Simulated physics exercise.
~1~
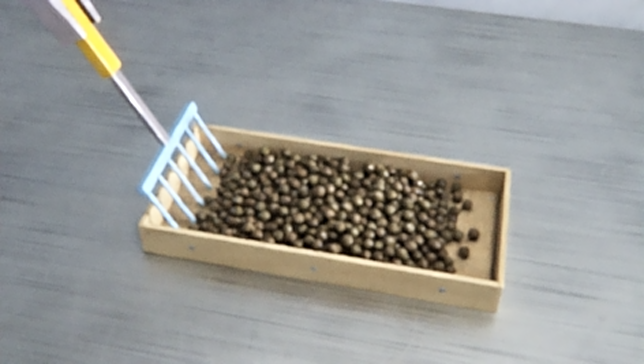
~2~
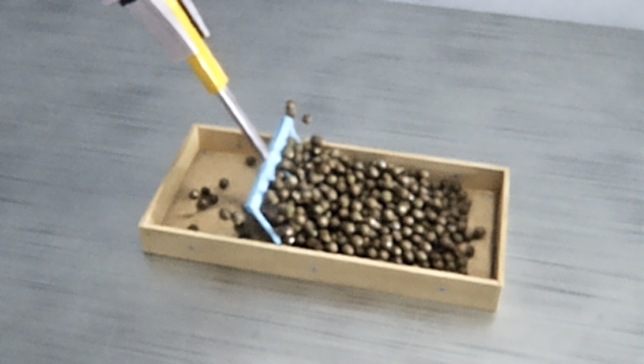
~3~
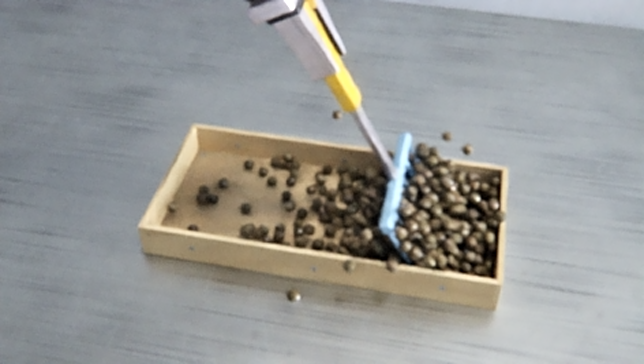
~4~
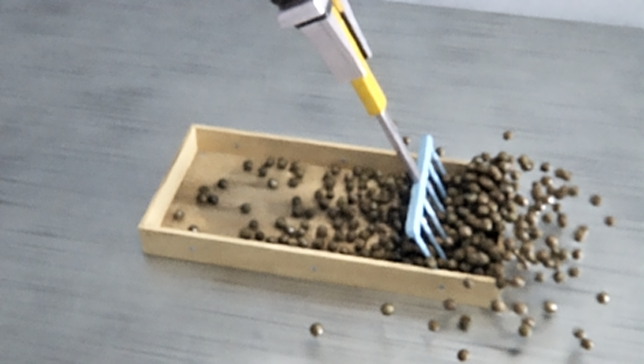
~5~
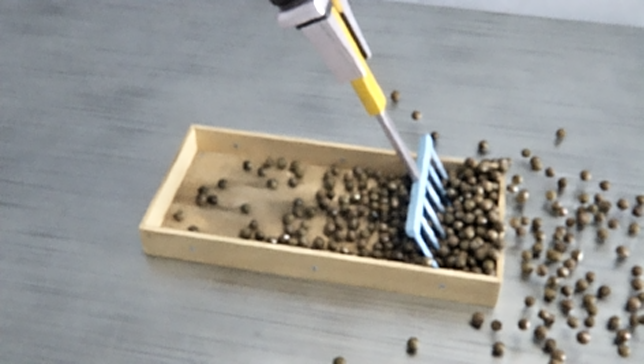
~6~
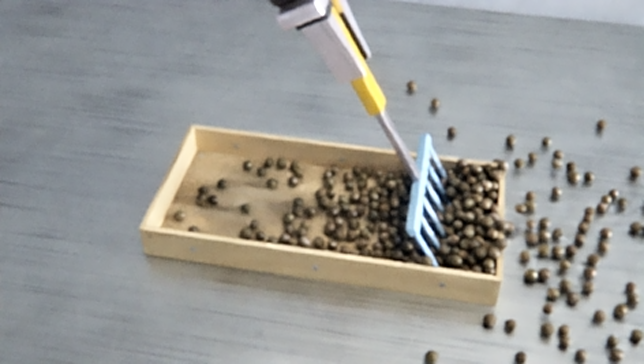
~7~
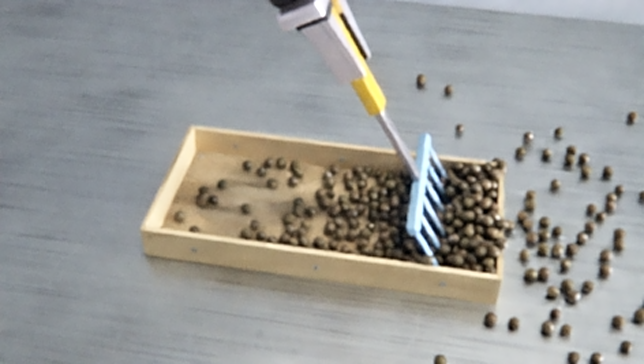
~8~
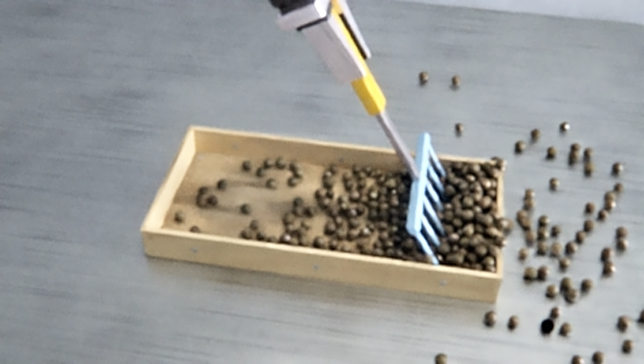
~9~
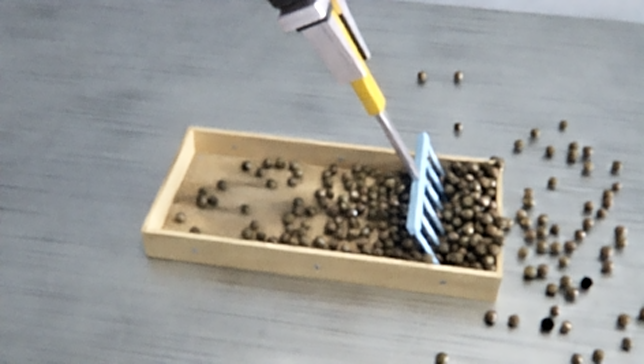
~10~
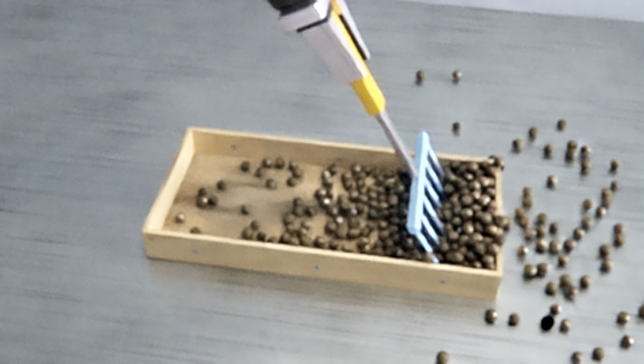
In a wooden tray, a blue fork pushes brown beads right, spilling many onto the table.
